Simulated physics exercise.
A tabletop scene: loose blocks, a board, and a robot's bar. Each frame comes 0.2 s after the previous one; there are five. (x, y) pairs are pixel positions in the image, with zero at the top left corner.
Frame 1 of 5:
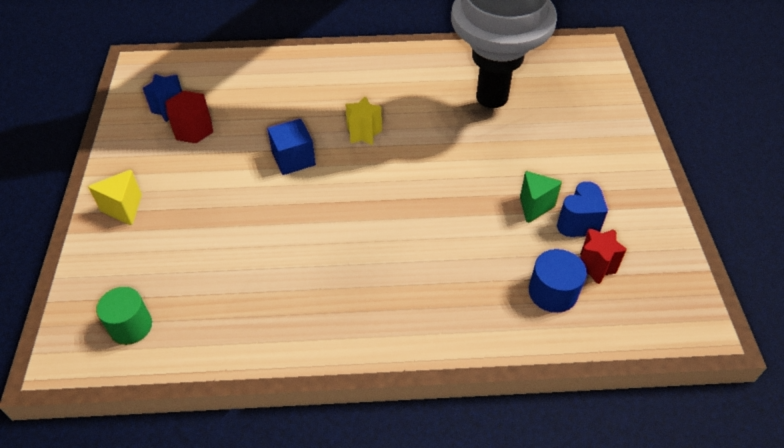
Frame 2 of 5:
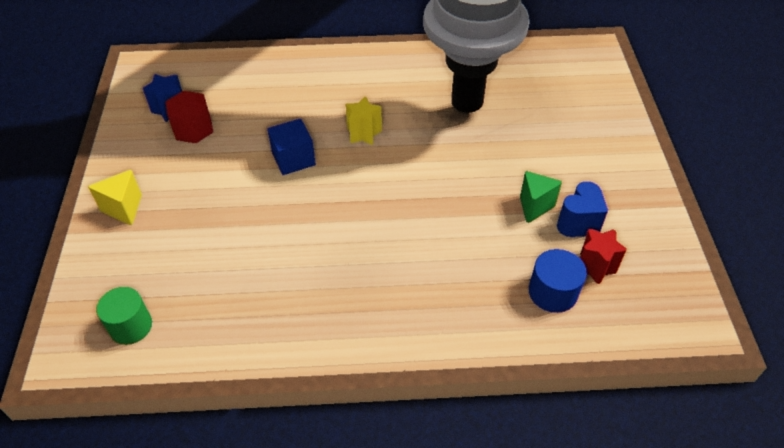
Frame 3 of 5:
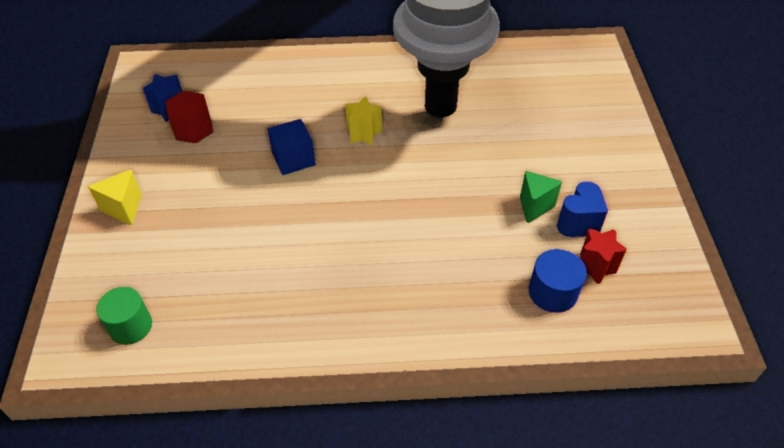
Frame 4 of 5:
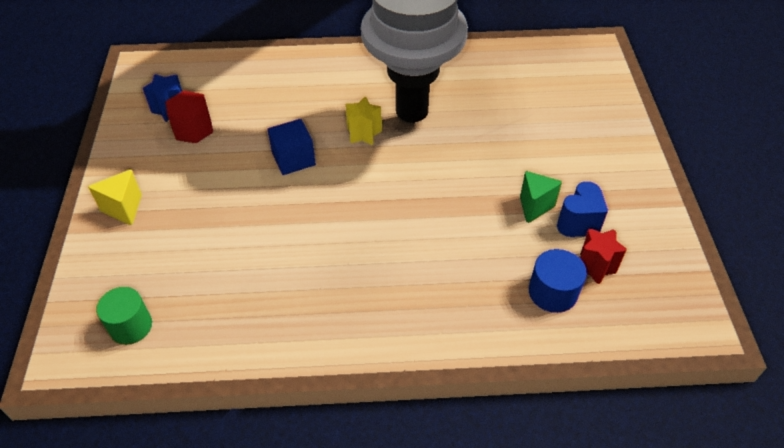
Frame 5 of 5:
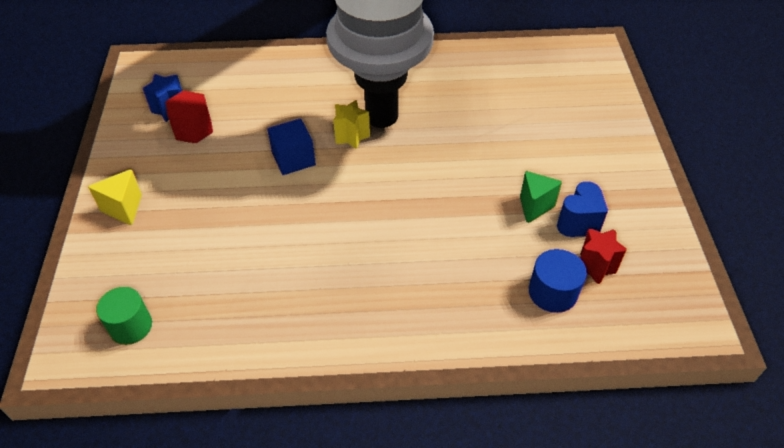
A robot's dark bar slid left across the wooden board toward the yellow star block, then nudged it a little to the left, while the other colored blocks stayed still.
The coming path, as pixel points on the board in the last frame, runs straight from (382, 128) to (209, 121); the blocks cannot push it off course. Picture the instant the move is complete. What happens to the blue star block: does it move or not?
Answer: Unmoved.
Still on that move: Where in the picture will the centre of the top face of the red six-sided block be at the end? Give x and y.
Just about (167, 107).
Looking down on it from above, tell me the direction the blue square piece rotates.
The answer is counter-clockwise.
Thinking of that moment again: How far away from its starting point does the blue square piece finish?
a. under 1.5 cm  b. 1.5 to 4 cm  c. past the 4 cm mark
b: 1.5 to 4 cm.
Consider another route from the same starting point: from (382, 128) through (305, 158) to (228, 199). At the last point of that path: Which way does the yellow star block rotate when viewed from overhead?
From overhead, the rotation is clockwise.
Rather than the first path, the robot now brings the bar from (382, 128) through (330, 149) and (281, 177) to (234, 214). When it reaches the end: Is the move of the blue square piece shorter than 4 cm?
No - that is not the case.
What follows on the original path. One third of the way, bar at (322, 114); blue square piece at (283, 138); yellow star block at (309, 120), turned 35° anticlockwise.
Two thirds of the way, bar at (264, 112); blue square piece at (275, 144), turned 35° anticlockwise; yellow star block at (288, 118), turned 75° anticlockwise.
At the end, bar at (206, 110); blue star block still; red six-sided block at (167, 107); blue square piece at (275, 144), turned 35° anticlockwise; yellow star block at (288, 118), turned 75° anticlockwise.
